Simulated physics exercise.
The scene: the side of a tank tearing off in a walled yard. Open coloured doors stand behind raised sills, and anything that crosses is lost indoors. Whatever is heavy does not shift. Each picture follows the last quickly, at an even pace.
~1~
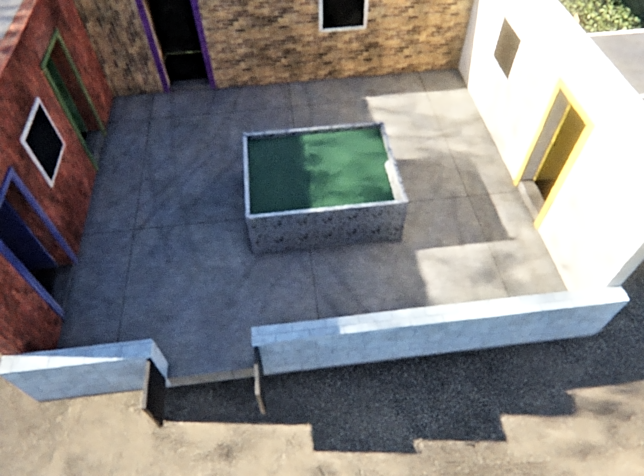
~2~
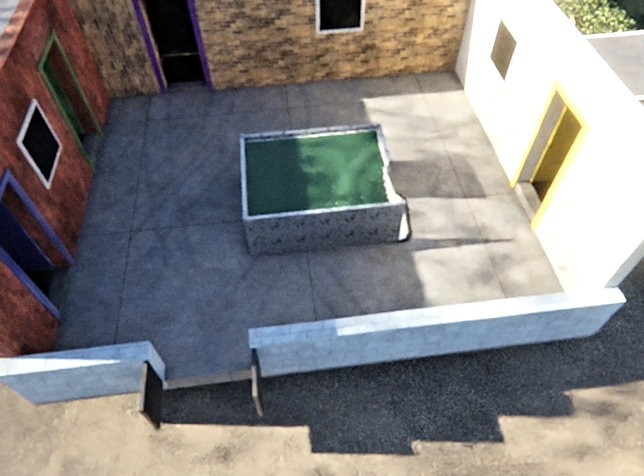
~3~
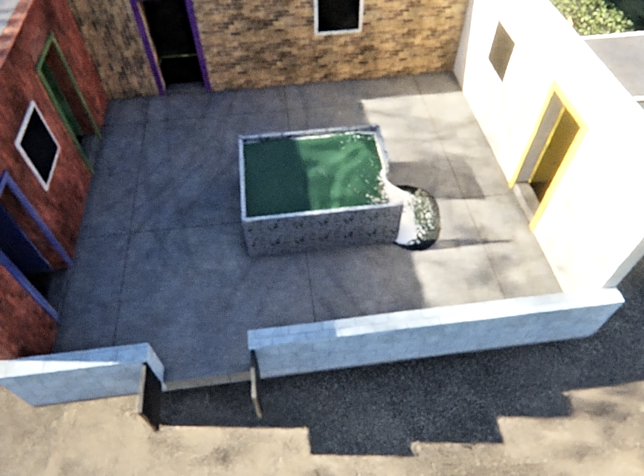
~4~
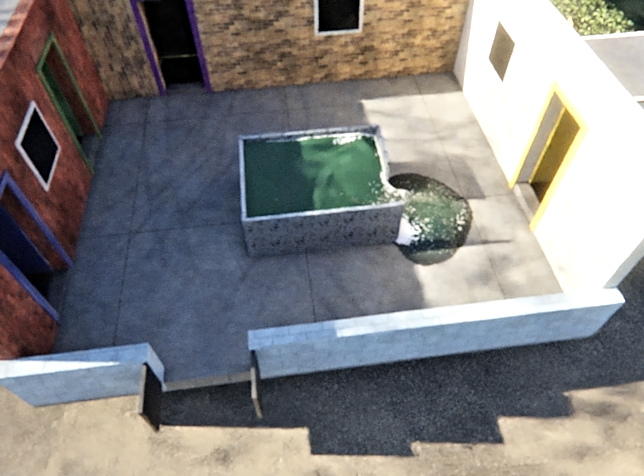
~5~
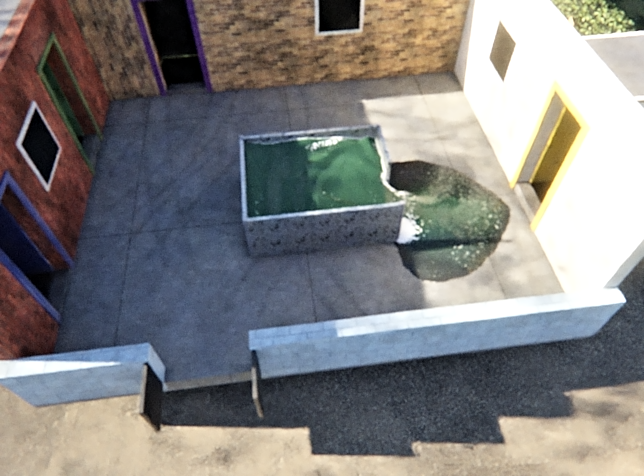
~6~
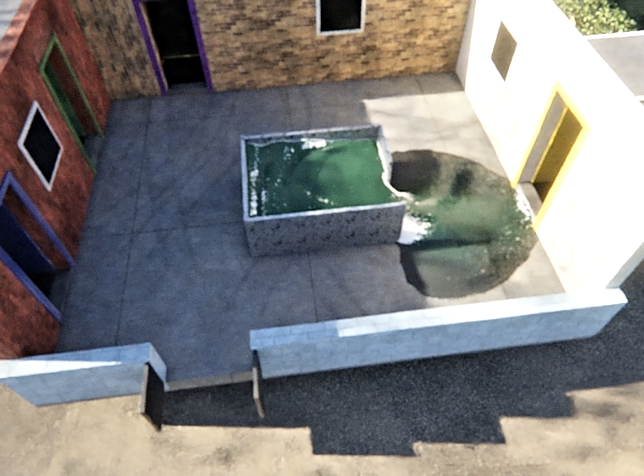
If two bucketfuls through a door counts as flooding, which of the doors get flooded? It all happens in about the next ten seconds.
The purple door does not get flooded; the yellow door gets flooded; the green door does not get flooded; the blue door gets flooded.
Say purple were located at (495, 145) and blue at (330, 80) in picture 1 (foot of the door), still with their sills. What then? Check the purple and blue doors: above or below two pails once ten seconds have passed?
Looking at it, the purple door tops the limit, and the blue door fails to reach the limit.
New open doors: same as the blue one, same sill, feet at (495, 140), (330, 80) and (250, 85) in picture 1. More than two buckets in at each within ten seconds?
Each in turn, the new doors: Breaks the limit, remains within bounds, remains within bounds.
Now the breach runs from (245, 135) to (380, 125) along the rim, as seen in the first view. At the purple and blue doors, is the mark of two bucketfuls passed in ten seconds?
Purple exceeds the limit, blue stays within the limit.
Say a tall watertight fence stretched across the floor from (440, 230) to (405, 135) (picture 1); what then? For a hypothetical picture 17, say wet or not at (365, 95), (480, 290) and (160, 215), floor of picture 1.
Log, spots one to three: Swamped; swamped; spared.
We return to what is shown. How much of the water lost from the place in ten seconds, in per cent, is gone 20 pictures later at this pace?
My guess would be around 65 percent.
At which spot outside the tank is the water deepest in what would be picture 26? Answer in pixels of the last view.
Look near (562, 317).
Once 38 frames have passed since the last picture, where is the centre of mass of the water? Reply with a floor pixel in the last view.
I'd mark it close to (368, 207).
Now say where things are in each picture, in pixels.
In the first picture, the tank at (320, 169) is whole and still.
In the second picture, the front is at a hidden place, out from the gap at (390, 206).
In the third picture, the front is at (430, 200), out from the gap at (389, 208).
In the fourth picture, water pours out at (389, 209) and has run to (466, 207).
In the fifth picture, the front is at (505, 216), out from the gap at (390, 209).
In the sixth picture, the front is at (535, 232), out from the gap at (391, 208).
A moment on, water covers 20 % of the floor; the purple door not reached, the yellow door far over two buckets in, the green door not reached, the blue door not reached.
Next, water covers 20 % of the floor; the purple door not reached, the yellow door far over two buckets in, the green door not reached, the blue door not reached.
Then, water covers 40 % of the floor; the purple door not reached, the yellow door far over two buckets in, the green door not reached, the blue door not reached.
Later, water covers 75 % of the floor; the purple door wet at the sill, nothing in, the yellow door far over two buckets in, the green door not reached, the blue door under two buckets in.
In the end, water covers 95 % of the floor; the purple door wet at the sill, nothing in, the yellow door far over two buckets in, the green door wet at the sill, nothing in, the blue door over two buckets in.
